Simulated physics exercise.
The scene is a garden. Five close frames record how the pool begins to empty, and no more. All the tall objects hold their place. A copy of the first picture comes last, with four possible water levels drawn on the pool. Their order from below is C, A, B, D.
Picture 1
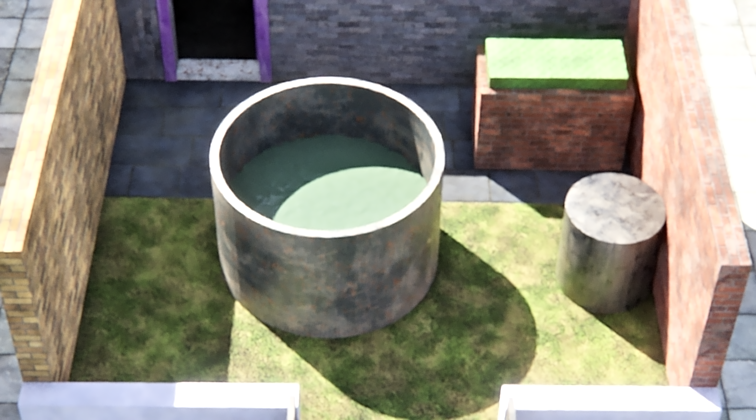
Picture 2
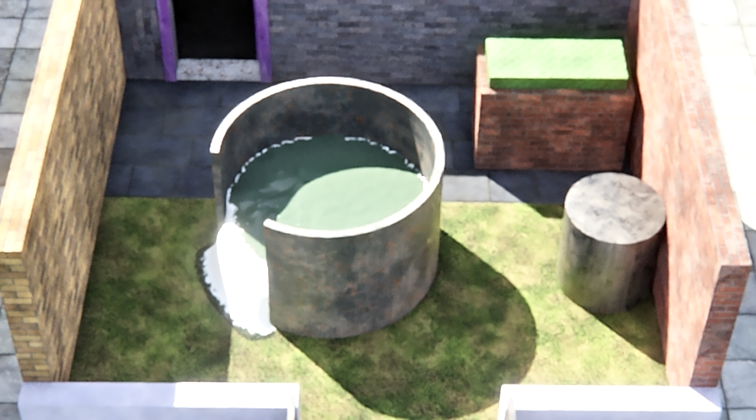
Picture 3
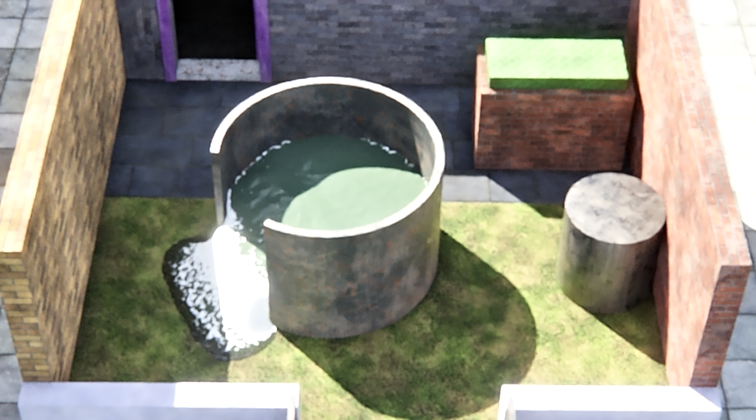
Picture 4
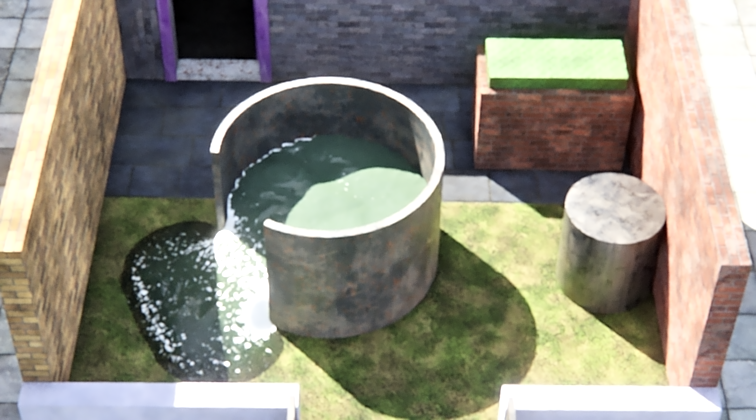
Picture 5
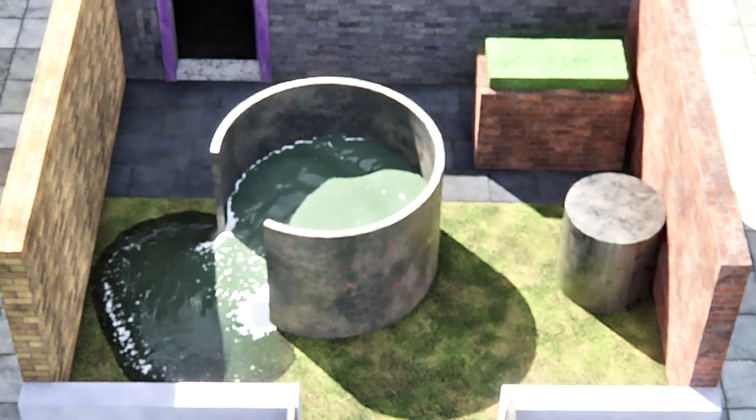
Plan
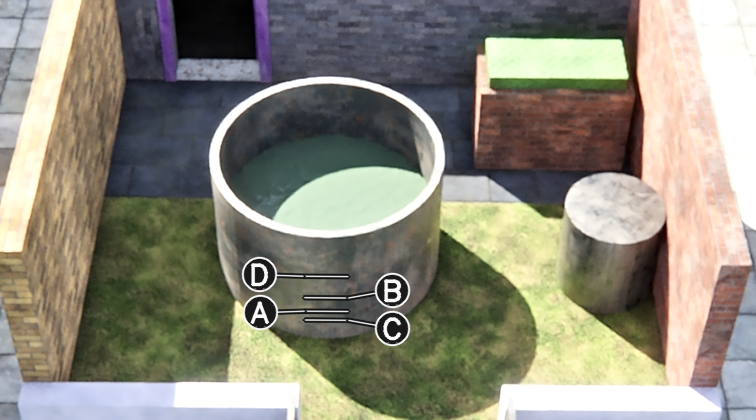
Water pours through a gap in a round grey tank and spreads leftward over grass.
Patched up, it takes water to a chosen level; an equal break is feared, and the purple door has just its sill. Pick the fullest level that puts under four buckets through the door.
Level B.
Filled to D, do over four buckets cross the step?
Yes.
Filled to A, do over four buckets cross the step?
No, not at all.
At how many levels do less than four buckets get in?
Three of them.
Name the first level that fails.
Here it is level D.
On the marked copy, A at (326, 311); B at (326, 297); C at (326, 320); D at (325, 276); from the bottom up C, A, B, D.
For level A, nothing gets over.
For level B, a bucket or two gets in.
For level C, nothing gets over.
For level D, about 9 bucketfuls get in.
